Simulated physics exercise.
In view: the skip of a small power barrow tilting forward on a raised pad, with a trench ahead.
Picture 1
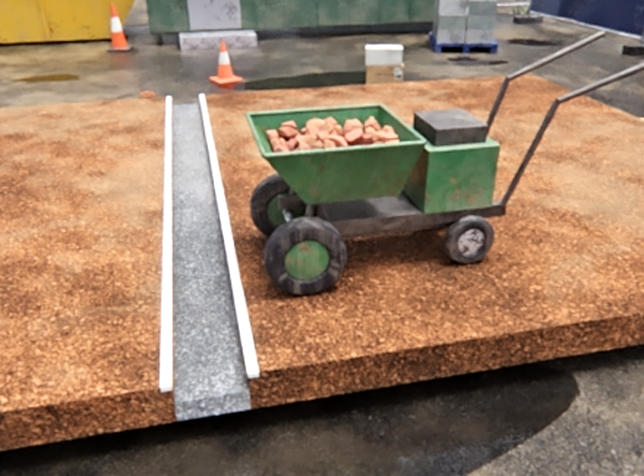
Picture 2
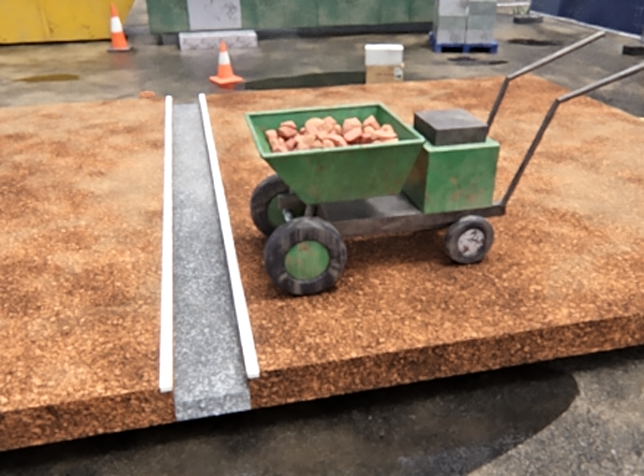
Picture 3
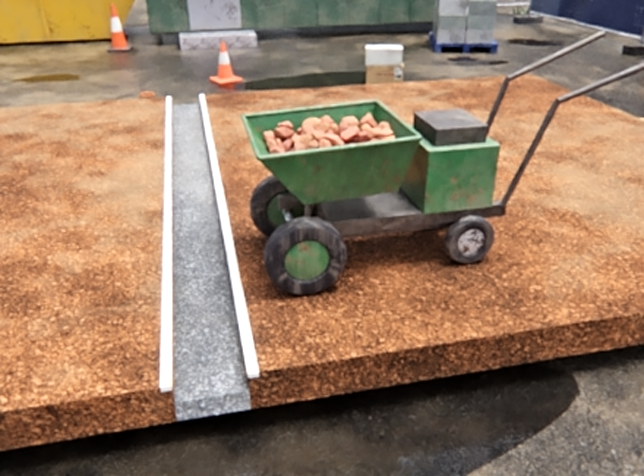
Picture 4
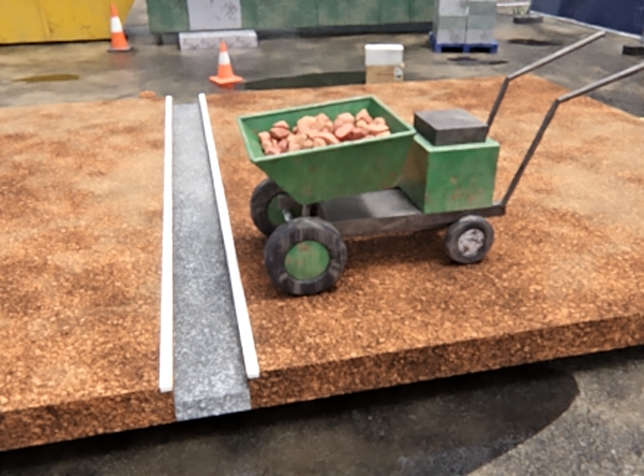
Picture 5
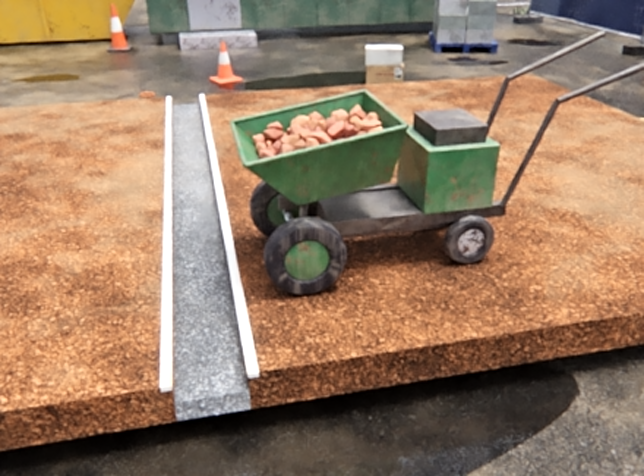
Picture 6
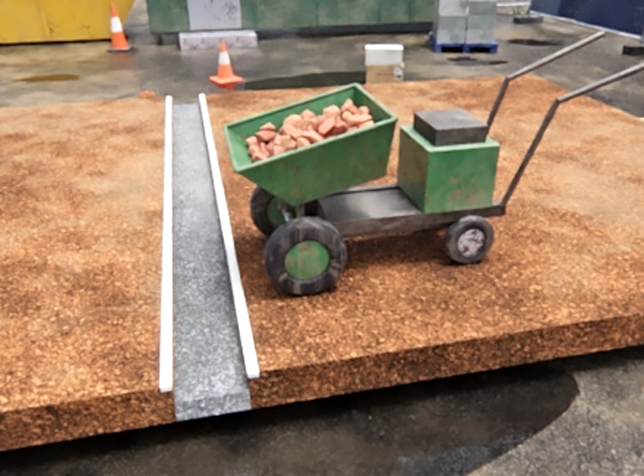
In this clip, a green power barrow loaded with reddish rubble stands on a brown raised pad beside a white-edged grey trench; its skip starts level, then gradually tilts forward to the left while the wheels stay still.
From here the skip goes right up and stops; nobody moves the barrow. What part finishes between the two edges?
Between the edges lies only the smaller part of the load.
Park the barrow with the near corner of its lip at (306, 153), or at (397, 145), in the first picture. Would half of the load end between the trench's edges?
At the first place more than half, at the second below a half.
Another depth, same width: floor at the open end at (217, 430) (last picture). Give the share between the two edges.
It comes to 30 per cent or so.
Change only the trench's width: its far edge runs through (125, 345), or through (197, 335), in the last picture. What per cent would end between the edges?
About 80 and 0 per cent.
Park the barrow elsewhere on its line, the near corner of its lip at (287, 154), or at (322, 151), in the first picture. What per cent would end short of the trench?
Roughly 0 per cent, and 10 per cent.
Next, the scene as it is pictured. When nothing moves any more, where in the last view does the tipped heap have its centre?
Near (149, 274).
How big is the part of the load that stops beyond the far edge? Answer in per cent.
Near 60 %.
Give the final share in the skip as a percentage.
Roughly 5 in a hundred.
Soon after the last picture, skip tipped steeply; all in the skip.
A little later, skip tipped right over; most in the skip; a stray few in or heaped over the trench; a small part beyond it; a stray few falling.
Later still, skip tipped right over; about a quarter in the skip; about a quarter in or heaped over the trench; about two thirds beyond it.
By the end, skip tipped right over; a small part in the skip; about a third in or heaped over the trench; about two thirds beyond it.
